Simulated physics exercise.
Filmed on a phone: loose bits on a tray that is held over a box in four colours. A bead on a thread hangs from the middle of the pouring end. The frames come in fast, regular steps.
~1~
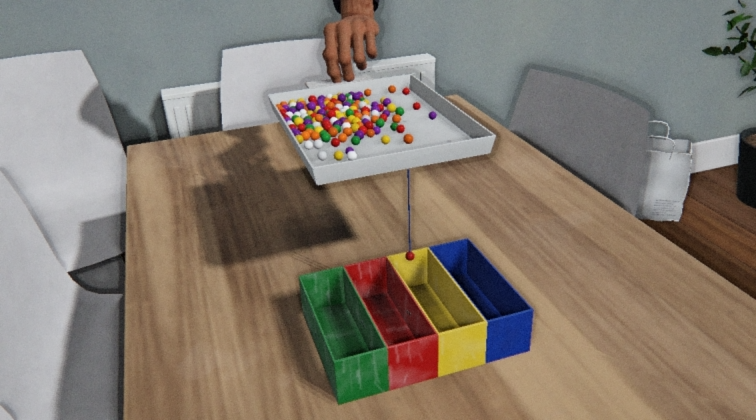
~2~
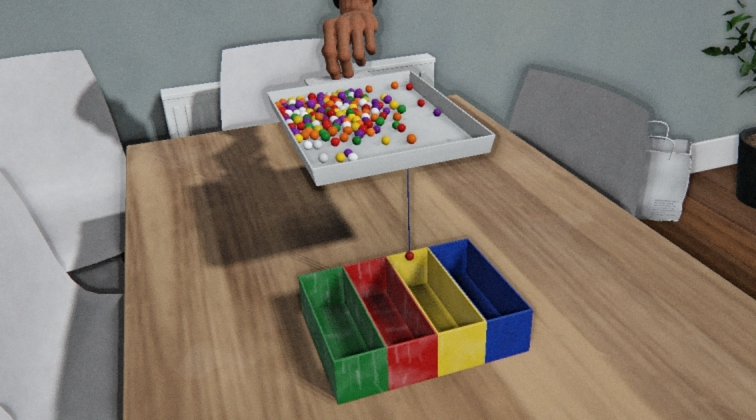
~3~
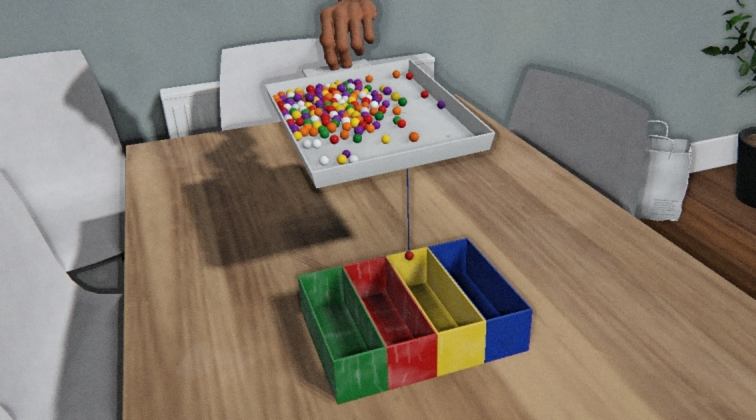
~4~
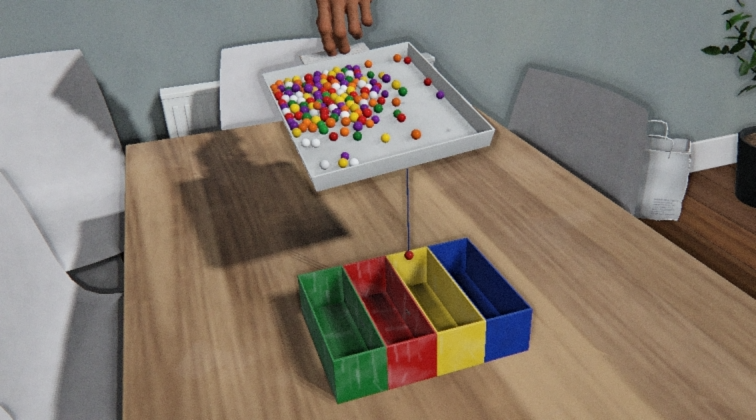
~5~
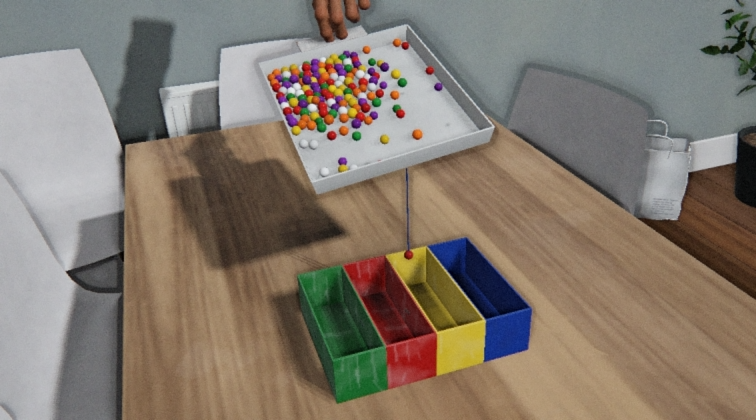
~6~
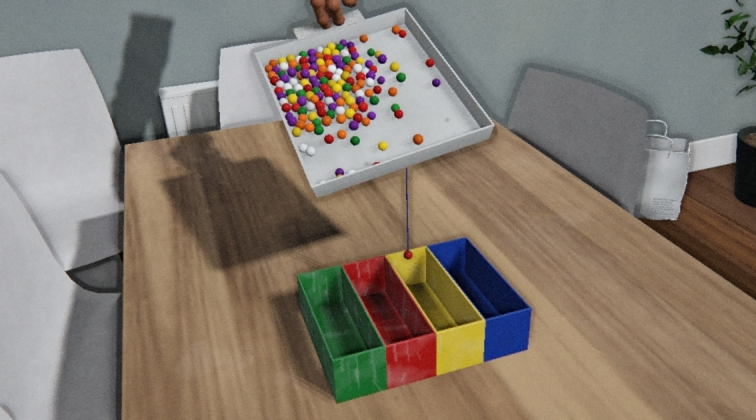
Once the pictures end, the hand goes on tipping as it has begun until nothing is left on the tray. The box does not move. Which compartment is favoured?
The green cell gets the most.
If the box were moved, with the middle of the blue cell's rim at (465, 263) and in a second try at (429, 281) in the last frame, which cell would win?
First green, then that red cell.
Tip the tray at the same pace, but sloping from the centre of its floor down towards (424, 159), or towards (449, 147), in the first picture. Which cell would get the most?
The first try: The blue one. The second: The blue cell.
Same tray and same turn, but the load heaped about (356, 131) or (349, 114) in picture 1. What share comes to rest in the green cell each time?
First some 70, then 70 per cent.
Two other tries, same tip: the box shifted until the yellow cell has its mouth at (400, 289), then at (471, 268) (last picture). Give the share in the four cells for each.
In turn 90 and 10 in a hundred.
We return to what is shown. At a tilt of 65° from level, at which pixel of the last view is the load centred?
Close to (339, 168).
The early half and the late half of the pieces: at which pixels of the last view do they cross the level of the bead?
First near (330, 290), later near (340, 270).
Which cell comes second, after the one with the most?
Next in line is the red one.
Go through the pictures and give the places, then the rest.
Corners of the pouring end at (316, 166) and (491, 135), level; middle of the load at (337, 115), round plastic beads; bead on its thread at (410, 256); green cell at (362, 372); red cell at (413, 358); yellow cell at (462, 345); blue cell at (509, 332), in the first frame.
Corners of the pouring end at (315, 167) and (490, 134), level; middle of the load at (337, 113), a small part on the move, in the second frame.
Corners of the pouring end at (315, 170) and (490, 132), tipped barely, lowest at the left corner; middle of the load at (335, 107), a small part on the move, in the third frame.
Corners of the pouring end at (315, 174) and (490, 129), tipped a little, lowest at the left corner; middle of the load at (334, 97), a small part on the move, in the fourth frame.
Corners of the pouring end at (315, 179) and (489, 126), tipped clearly, lowest at the left corner; middle of the load at (332, 89), about a quarter on the move, in the fifth frame.
Corners of the pouring end at (315, 183) and (489, 124), tipped clearly, lowest at the left corner; middle of the load at (324, 88), most on the move; green cell at (360, 371); red cell at (411, 357); yellow cell at (460, 344); blue cell at (507, 331), in the sixth frame.
Soon after the last picture, tray tipped steeply; most on the tray; a small part in the green cell; a small part falling or outside the box.
A little later, tray tipped past a quarter turn; a small part on the tray; about half in the green cell; about a quarter in the red cell; a stray few in the yellow cell; about a quarter falling or outside the box.
Later still, tray tipped past a quarter turn; about two thirds in the green cell; about a quarter in the red cell; a small part in the yellow cell; about a quarter falling or outside the box.
By the end, tray tipped past a quarter turn; about two thirds in the green cell; about a quarter in the red cell; a small part in the yellow cell; none in the blue cell; about a quarter outside the box.
